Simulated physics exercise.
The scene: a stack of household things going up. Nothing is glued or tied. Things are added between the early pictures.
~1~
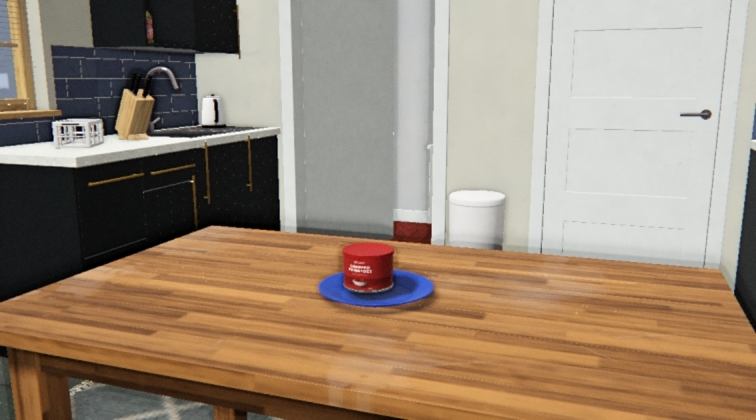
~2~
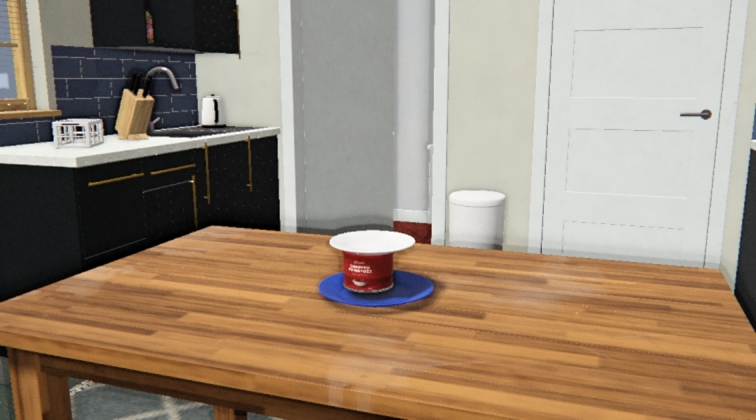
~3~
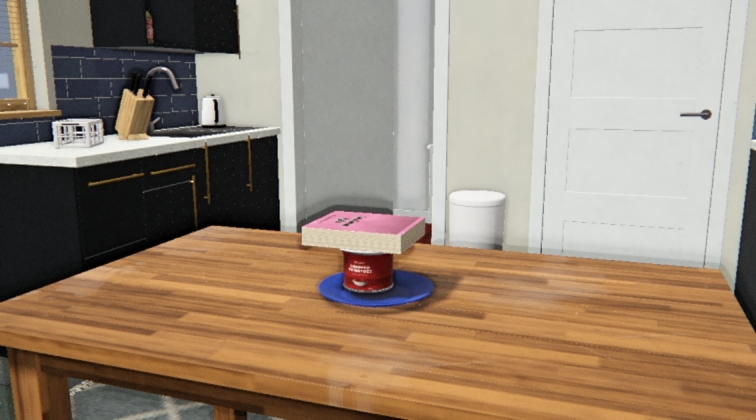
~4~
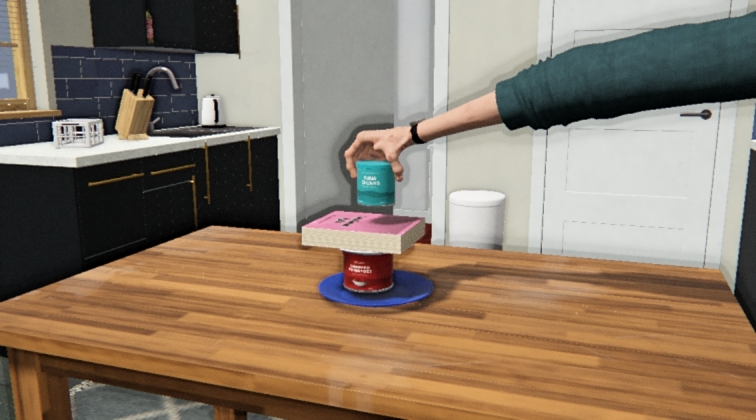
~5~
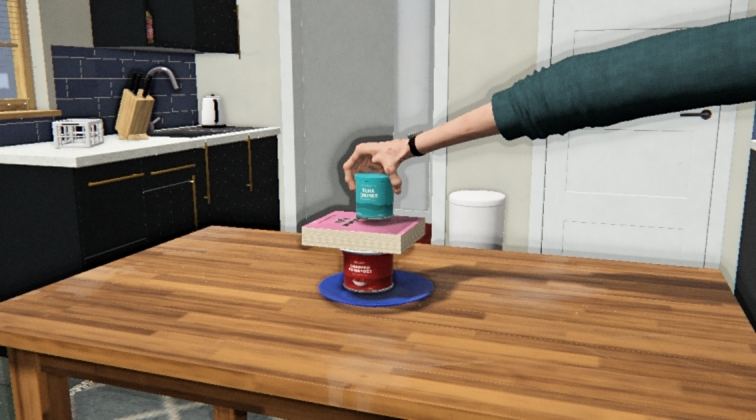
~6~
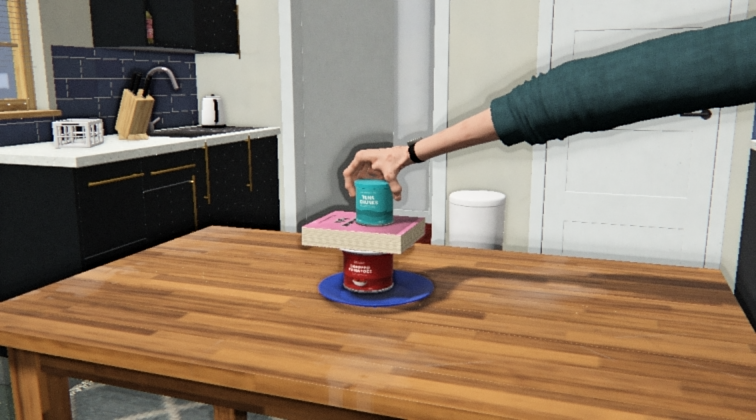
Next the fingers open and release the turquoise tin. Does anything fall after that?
The pile holds.
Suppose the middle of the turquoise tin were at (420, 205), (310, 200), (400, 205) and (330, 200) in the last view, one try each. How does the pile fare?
First, it comes apart; second, it loses its balance; third, it stays up; fourth, it keeps its balance.
Then, 0.80 s after the last picture, nothing has stirred.
Then, 2.00 s after the last picture, turquoise tin resting near (375, 203).
At rest, all 5 in place. Seen from the same camera at the end, turquoise tin near (375, 203). The pile keeps its balance.
